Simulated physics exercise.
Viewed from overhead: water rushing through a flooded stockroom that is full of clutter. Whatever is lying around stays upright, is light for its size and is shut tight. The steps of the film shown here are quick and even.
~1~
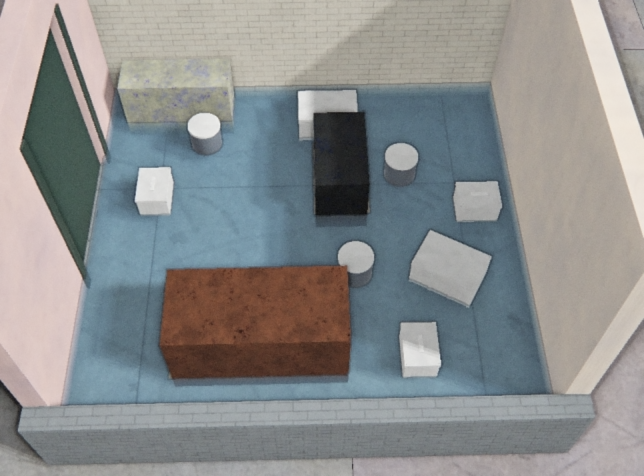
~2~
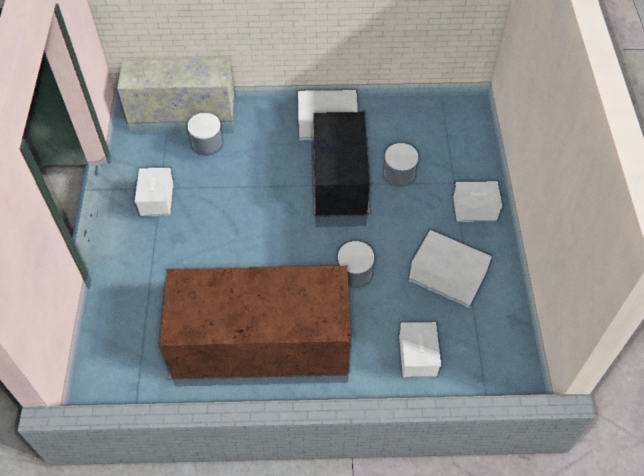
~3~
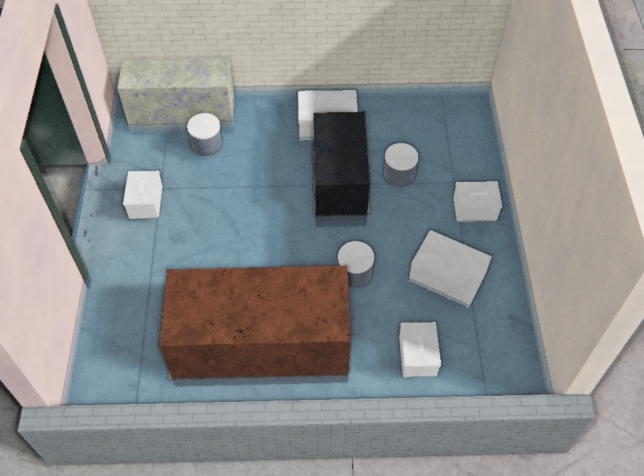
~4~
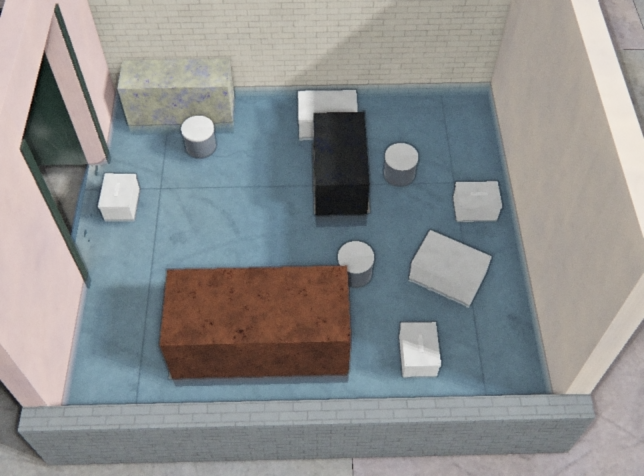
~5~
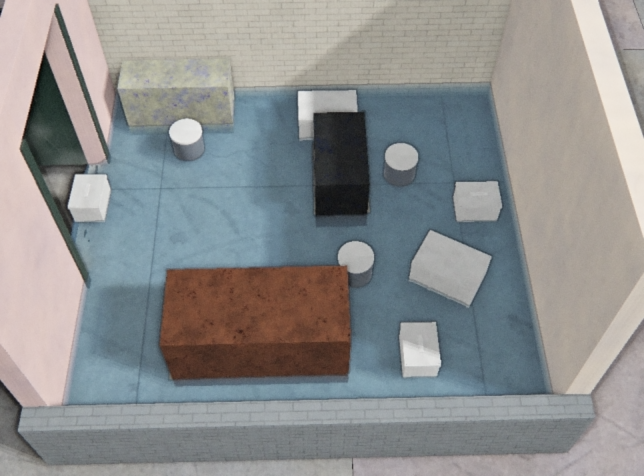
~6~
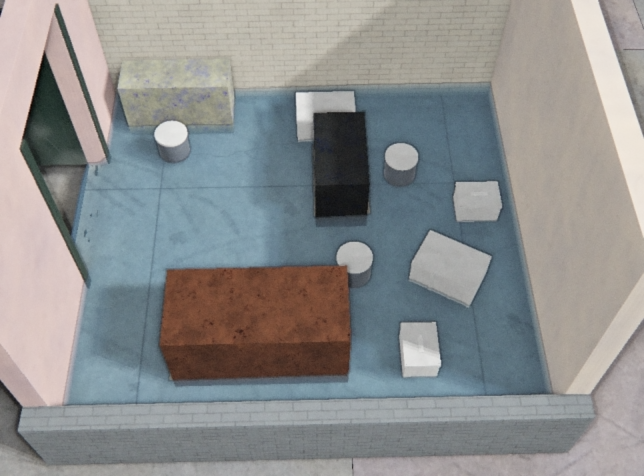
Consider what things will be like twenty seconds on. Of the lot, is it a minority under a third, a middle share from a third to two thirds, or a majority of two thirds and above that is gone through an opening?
The share is one third to two thirds.
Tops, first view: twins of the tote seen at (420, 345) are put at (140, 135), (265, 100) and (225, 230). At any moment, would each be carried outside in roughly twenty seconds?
In order: Exits; exits; exits.
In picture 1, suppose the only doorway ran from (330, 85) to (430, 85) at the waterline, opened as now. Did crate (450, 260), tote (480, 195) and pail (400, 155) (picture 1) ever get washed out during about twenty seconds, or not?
In the order given, it's escaped, escaped, escaped.
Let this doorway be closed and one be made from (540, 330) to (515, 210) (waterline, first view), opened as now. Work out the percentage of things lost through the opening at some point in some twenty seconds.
Close to 80 %, I think.
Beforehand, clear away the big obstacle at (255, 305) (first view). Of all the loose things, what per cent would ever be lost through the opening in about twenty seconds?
Something like 50 per cent of them.
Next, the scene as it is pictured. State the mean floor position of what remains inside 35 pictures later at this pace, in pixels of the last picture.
I'd say roughly (309, 235).
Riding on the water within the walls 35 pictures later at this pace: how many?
4 in all.
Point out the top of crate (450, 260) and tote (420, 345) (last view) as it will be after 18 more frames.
Estimate - first: (347, 252), second: (372, 337).
A moment on, 2 of 8 are out; 6 afloat.
Next, 3 of 8 are out; 5 afloat.
Later, 4 of 8 are out; 4 afloat.
In the end, 5 of 8 are out; 3 afloat.
